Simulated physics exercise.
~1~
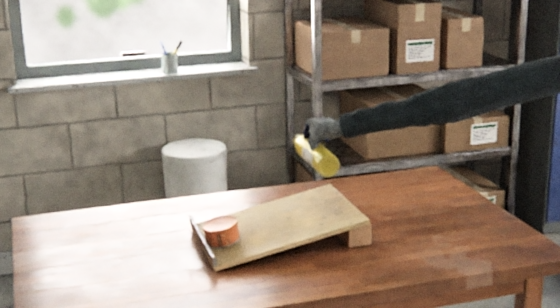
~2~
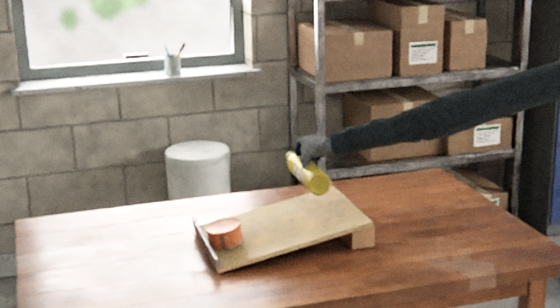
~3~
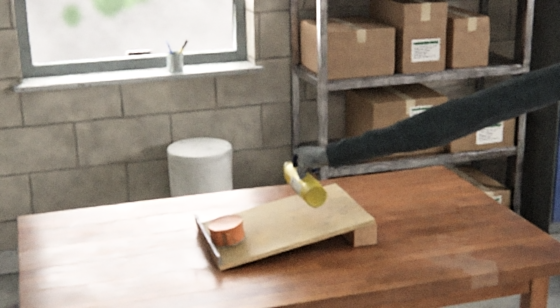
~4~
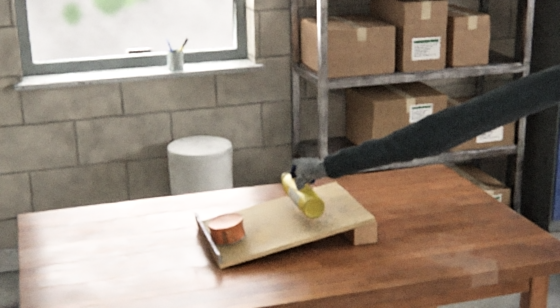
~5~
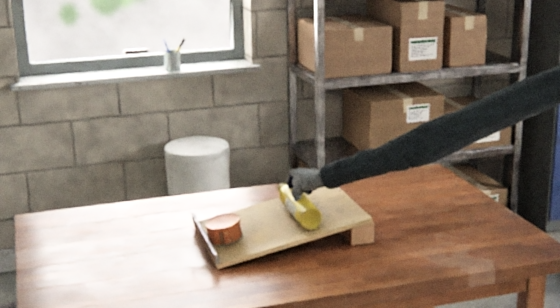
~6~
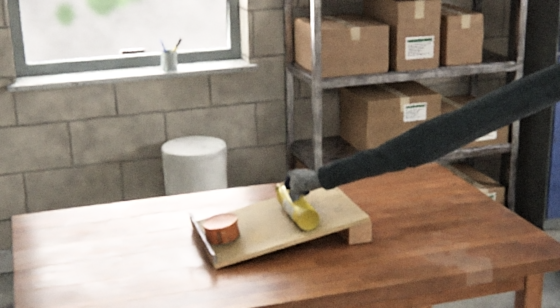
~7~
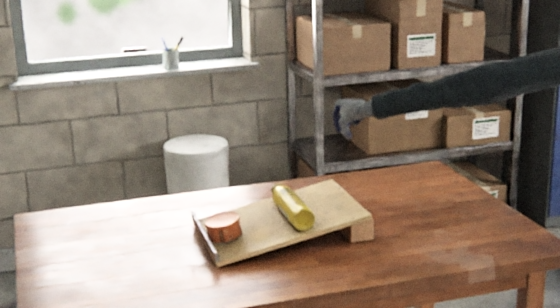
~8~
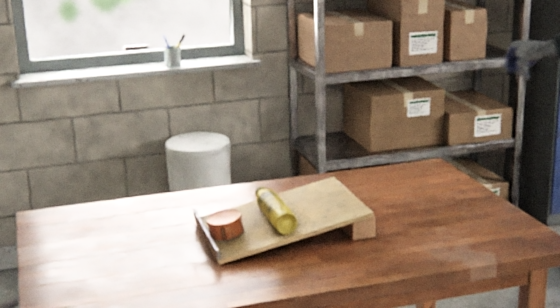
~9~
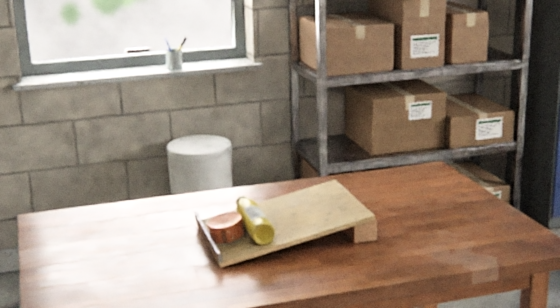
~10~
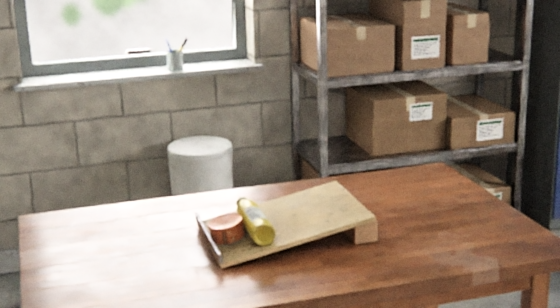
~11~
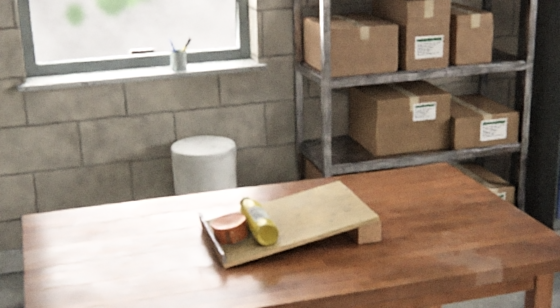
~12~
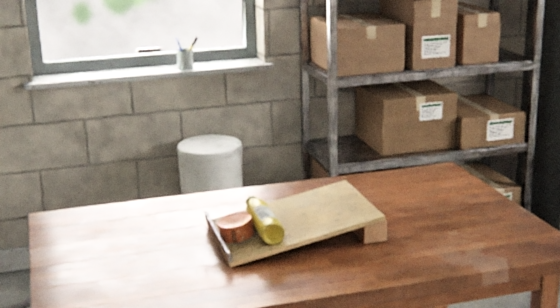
In this clip, a gloved hand lowers a yellow bottle on its side onto a sloping board propped on a block, then lets go and withdraws. The bottle rolls down to the left and comes to rest against the orange tub, which stays in place.
